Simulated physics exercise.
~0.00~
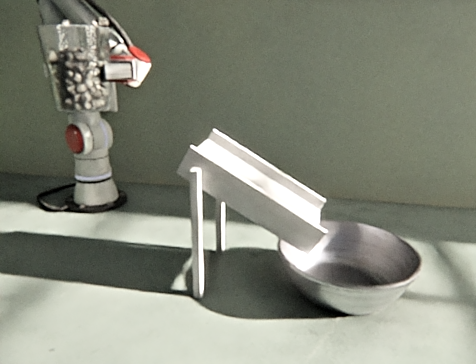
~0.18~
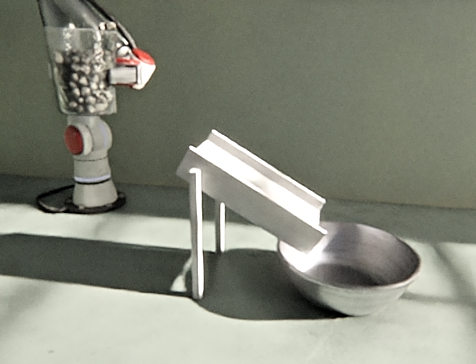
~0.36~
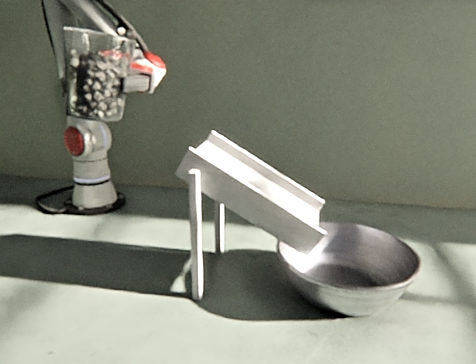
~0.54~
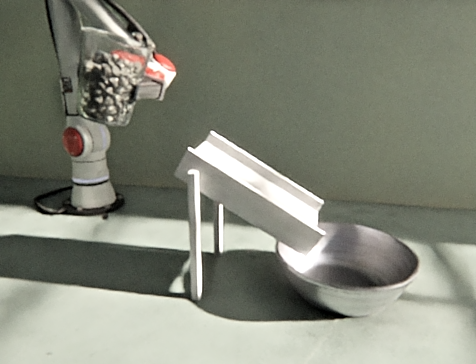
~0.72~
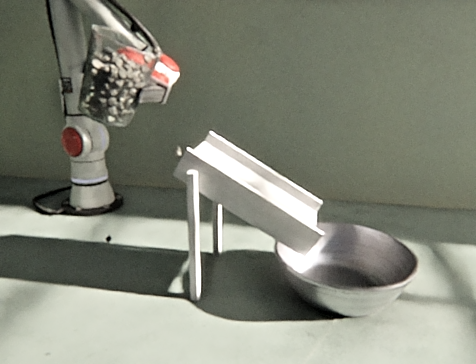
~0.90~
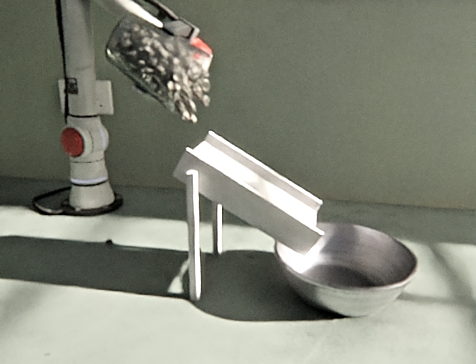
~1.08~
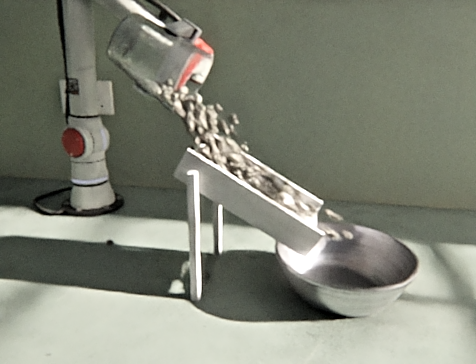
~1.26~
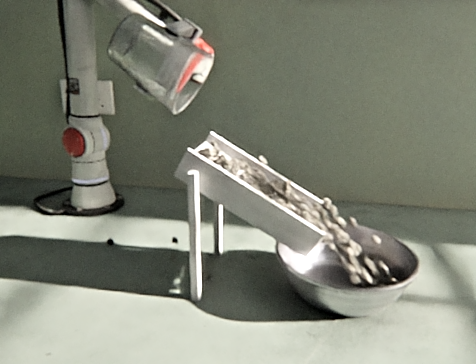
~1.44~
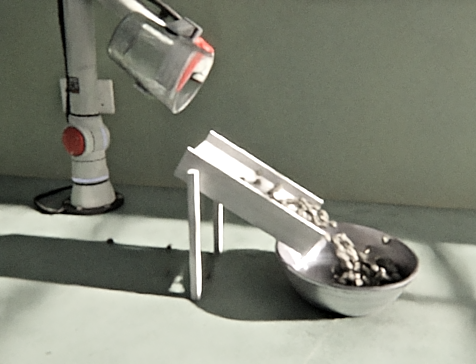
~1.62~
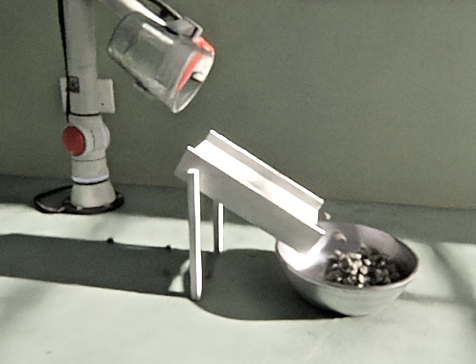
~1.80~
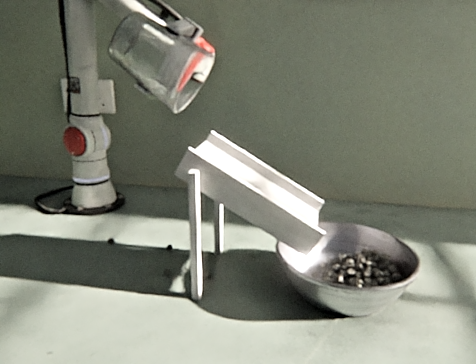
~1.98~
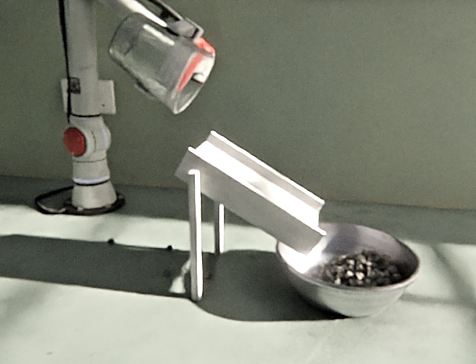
A robot arm tips a clear cup, pouring small pebbles down a chute into a metal bowl.
